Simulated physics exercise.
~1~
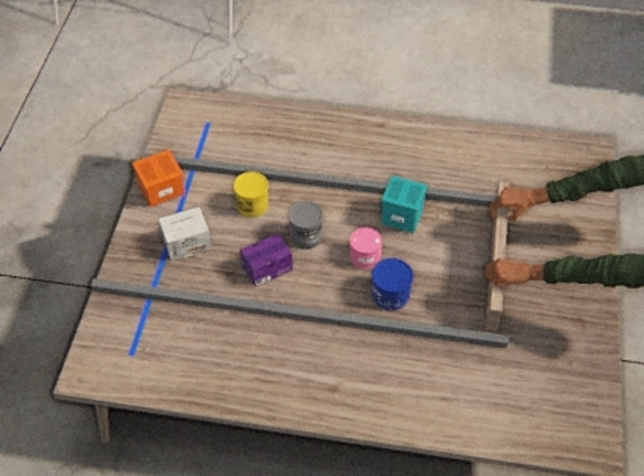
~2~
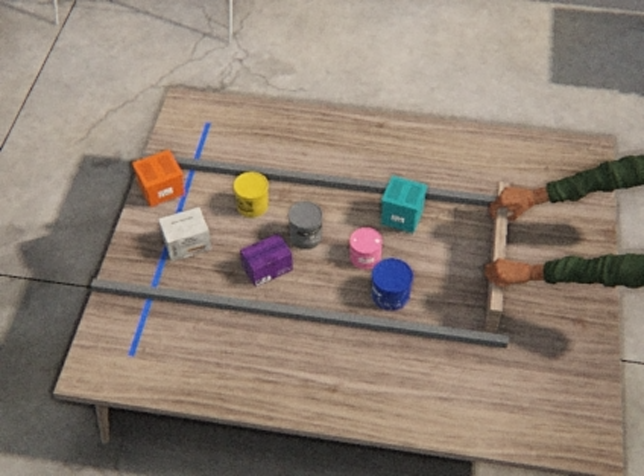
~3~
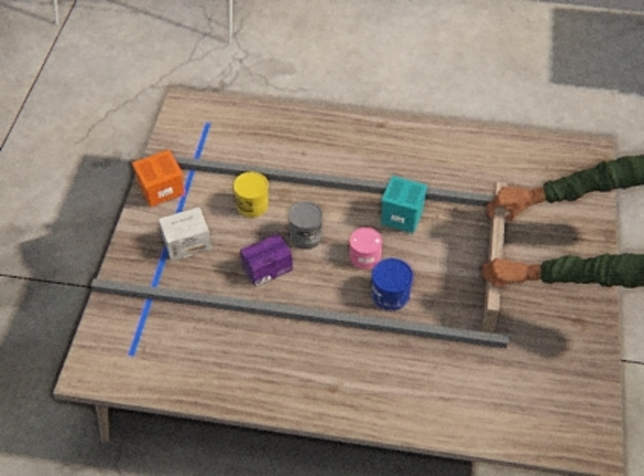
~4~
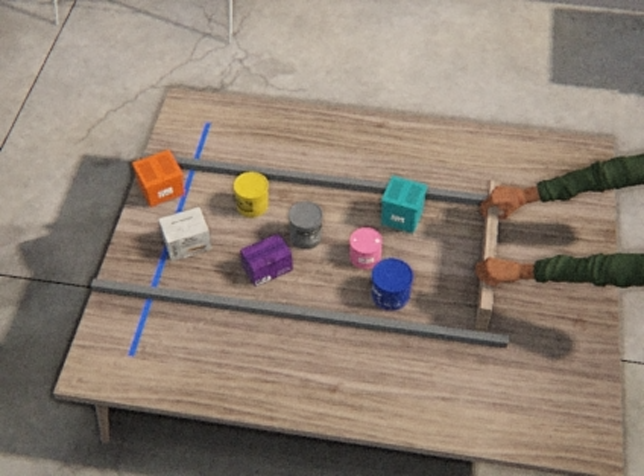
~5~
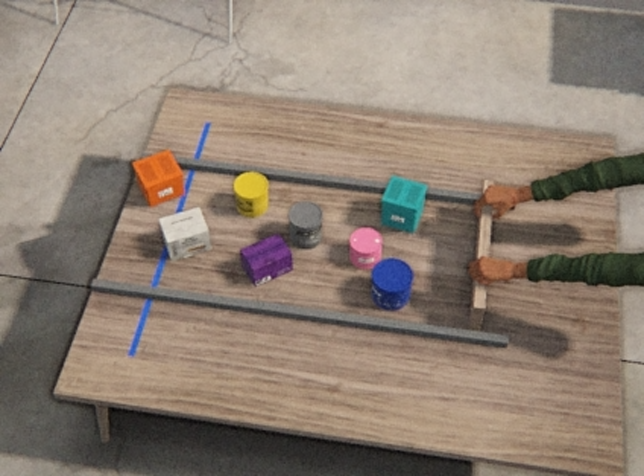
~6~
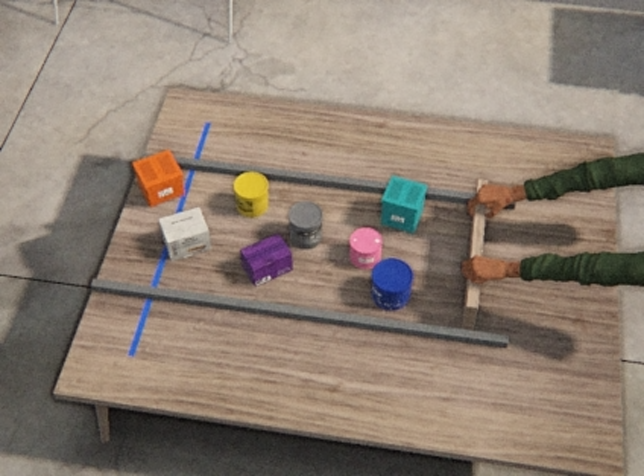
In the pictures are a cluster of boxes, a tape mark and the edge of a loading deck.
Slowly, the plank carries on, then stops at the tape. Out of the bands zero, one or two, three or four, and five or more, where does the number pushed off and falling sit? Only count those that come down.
It sits at one or two.
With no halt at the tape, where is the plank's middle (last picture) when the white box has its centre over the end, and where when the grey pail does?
(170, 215) and then (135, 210), give or take.
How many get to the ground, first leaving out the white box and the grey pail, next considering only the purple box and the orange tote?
I'd say 1 the first time and 0 the second time.
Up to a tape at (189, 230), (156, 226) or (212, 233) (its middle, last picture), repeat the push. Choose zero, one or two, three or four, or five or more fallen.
Place one: One to two; place two: Either three or four; place three: None at all.
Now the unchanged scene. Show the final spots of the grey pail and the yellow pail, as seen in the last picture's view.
Final spots - grey pail (160, 202), yellow pail (131, 182).
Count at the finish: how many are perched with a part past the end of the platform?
3.
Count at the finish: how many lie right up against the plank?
Number: 4.
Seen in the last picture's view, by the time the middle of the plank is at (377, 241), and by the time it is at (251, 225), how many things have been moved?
Counts: 3 / 7.
Soon after, none off yet; orange tote at rest near (159, 179); white box at rest near (186, 234); yellow pail at rest near (252, 195).
At rest, the number that fall off is one or two; fallen, orange tote.
